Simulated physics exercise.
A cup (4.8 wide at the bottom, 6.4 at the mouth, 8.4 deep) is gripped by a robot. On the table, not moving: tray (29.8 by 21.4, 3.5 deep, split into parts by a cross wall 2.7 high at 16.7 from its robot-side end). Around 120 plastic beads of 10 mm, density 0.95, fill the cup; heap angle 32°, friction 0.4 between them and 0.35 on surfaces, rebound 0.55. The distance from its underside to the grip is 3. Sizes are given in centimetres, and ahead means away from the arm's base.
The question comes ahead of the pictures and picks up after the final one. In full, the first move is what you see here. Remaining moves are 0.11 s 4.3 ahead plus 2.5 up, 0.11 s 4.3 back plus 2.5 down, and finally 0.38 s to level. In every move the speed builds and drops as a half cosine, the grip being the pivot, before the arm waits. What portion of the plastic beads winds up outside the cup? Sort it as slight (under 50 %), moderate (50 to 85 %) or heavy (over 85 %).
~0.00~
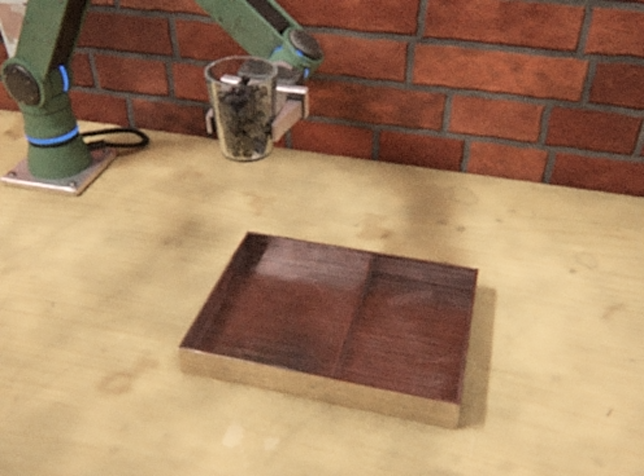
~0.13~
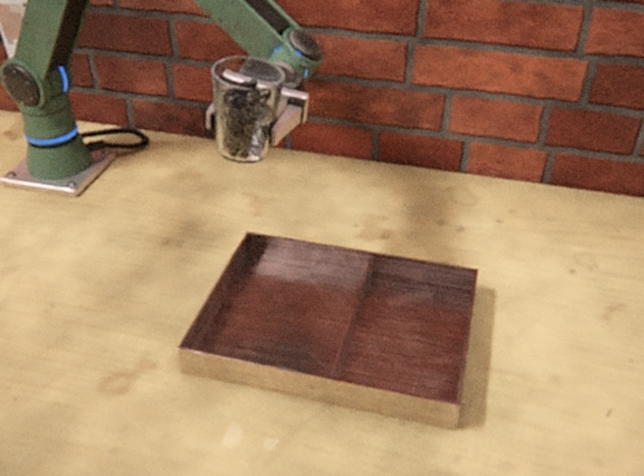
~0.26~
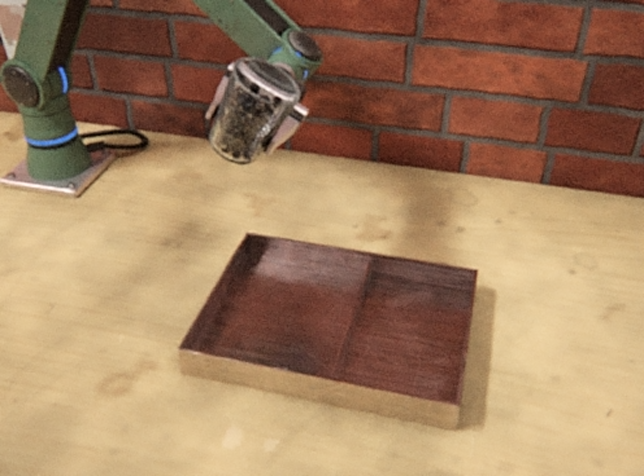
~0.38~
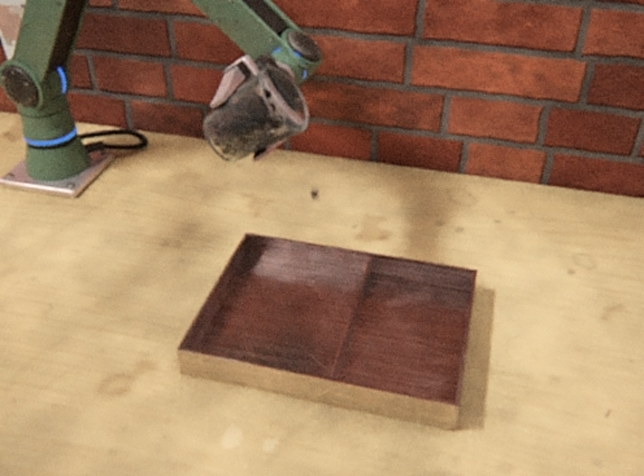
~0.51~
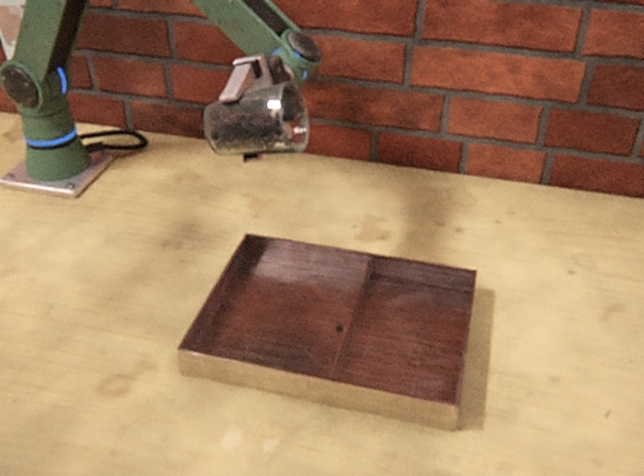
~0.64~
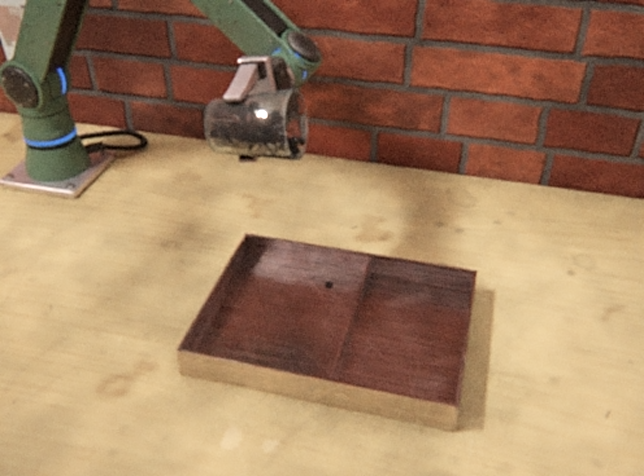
It counts as heavy.
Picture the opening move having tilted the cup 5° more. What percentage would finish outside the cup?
About 100 %.
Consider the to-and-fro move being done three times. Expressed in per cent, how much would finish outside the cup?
100 per cent or so.
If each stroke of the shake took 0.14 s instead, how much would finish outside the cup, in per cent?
In that case it would be near 75 percent.
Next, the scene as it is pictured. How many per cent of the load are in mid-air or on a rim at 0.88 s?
Roughly 93 percent.
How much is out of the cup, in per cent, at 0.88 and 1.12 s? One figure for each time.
At the first time about 95 per cent, at the second about 100 per cent.
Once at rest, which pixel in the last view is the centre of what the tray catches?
Near (431, 342).
After 0.88 s, tilted 80° forward, highest piece 25 above the table; 8 in the cup, 1 in the robot-side part, 115 in flight or on a rim.
After 1.12 s, tilted 18° forward, highest piece 27 above the table; 106 in the far-side part, 8 in the robot-side part, 3 in the cup, 7 in flight or on a rim.
After 1.44 s, level, highest piece 24 above the table; 108 in the far-side part, 9 in the robot-side part, 4 on the table or floor, 3 in the cup.
After 2.49 s, level, highest piece 24 above the table; 108 in the far-side part, 9 in the robot-side part, 4 on the table or floor, 3 in the cup.
In the end, 108 in the far-side part, 9 in the robot-side part, 4 on the table or floor, 3 in the cup. That is 98 % outside the cup.
